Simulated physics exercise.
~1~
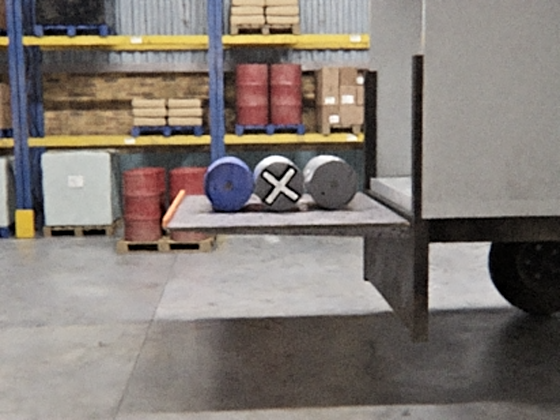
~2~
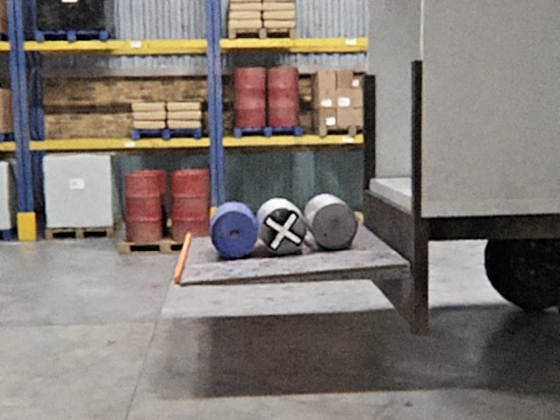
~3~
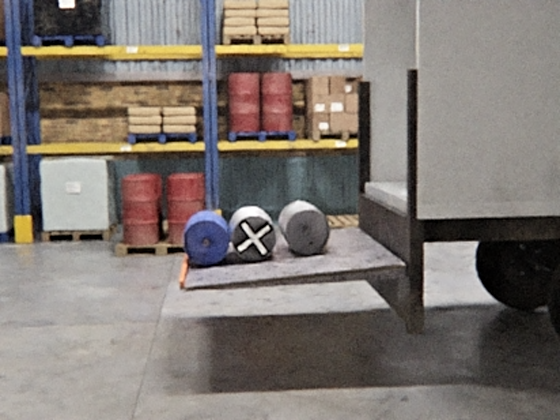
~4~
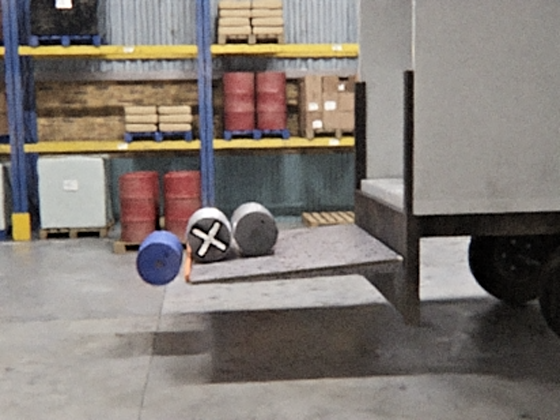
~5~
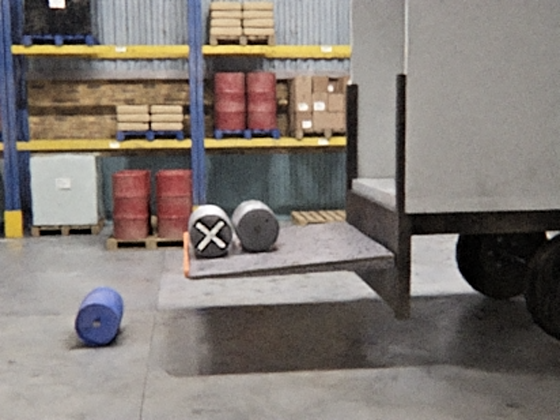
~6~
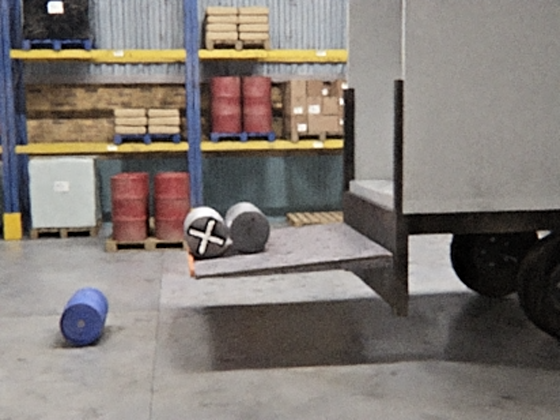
In a warehouse, a truck's raised tail-lift carrying three kegs moved down and sloped to the left, and the kegs rolled toward its edge until the blue one went over, landing on the floor while the other two stayed on the platform.
